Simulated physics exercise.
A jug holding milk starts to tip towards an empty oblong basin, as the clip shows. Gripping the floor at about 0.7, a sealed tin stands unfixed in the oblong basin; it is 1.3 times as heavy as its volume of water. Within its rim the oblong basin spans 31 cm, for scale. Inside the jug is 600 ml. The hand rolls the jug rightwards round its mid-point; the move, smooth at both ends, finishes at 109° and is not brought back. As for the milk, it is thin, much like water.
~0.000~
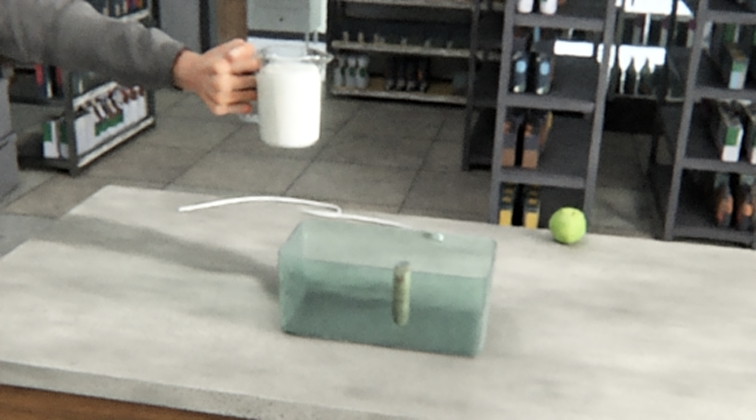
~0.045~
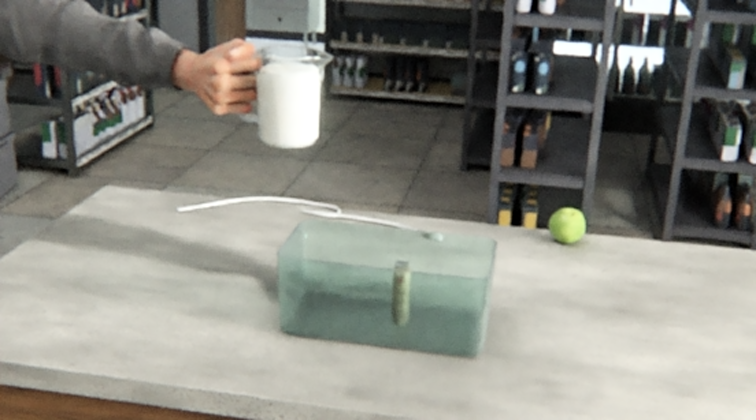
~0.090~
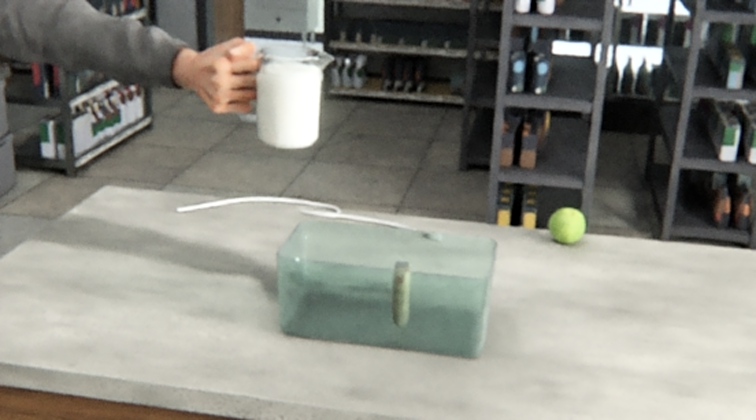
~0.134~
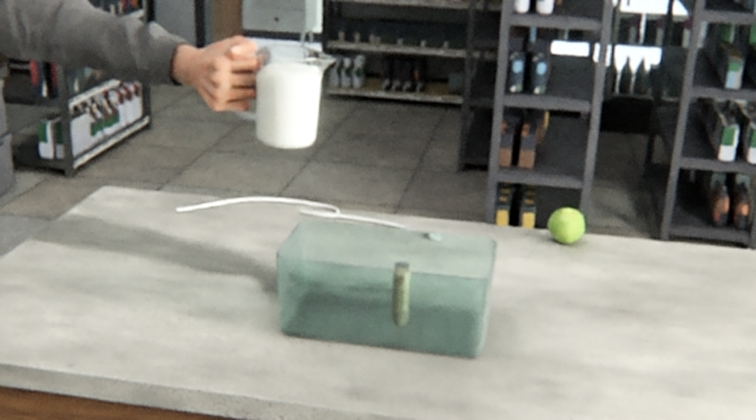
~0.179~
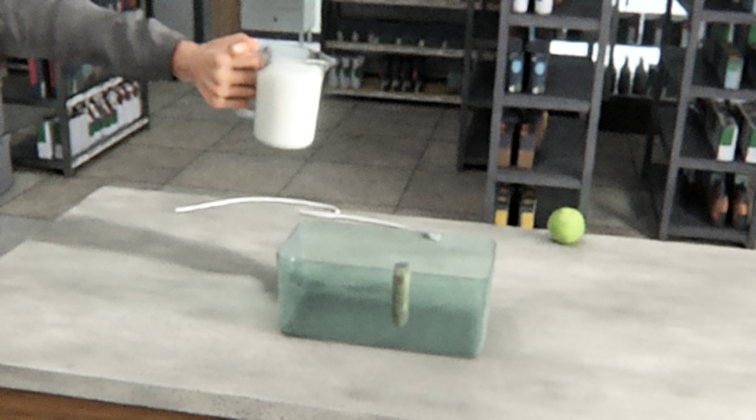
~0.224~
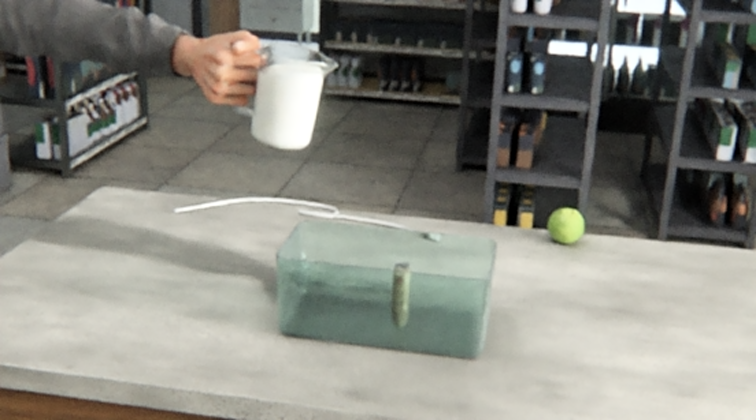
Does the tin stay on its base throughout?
No, looks like it will overturn.
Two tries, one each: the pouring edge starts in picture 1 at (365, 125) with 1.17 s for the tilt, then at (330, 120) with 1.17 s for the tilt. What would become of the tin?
In the first try it comes down; in the second it remains standing.
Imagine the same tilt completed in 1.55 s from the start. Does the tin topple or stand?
Outcome - the tin comes down.
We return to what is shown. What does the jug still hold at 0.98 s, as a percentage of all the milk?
About 36 per cent.
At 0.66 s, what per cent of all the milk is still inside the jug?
Close to 88 in a hundred.
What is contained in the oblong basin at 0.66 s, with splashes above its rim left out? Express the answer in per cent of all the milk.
Estimate - around 0 in a hundred parts.
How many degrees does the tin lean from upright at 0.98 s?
Some 40°.
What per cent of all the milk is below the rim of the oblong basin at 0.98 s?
Some 34 percent of the total.
After 0.66 s the tilt is 65° and 88 per cent is still to pour; the tin stands where it began.
After 0.98 s the tilt is 102° and 35 per cent is still to pour; the tin leans 41°.
After 1.31 s the tilt is 109° and 2 per cent is still to pour; the tin lies on its side.
After 1.67 s the tilt is 109° and 0 per cent is still to pour; the tin lies on its side.
In the end the tin lies on its side.
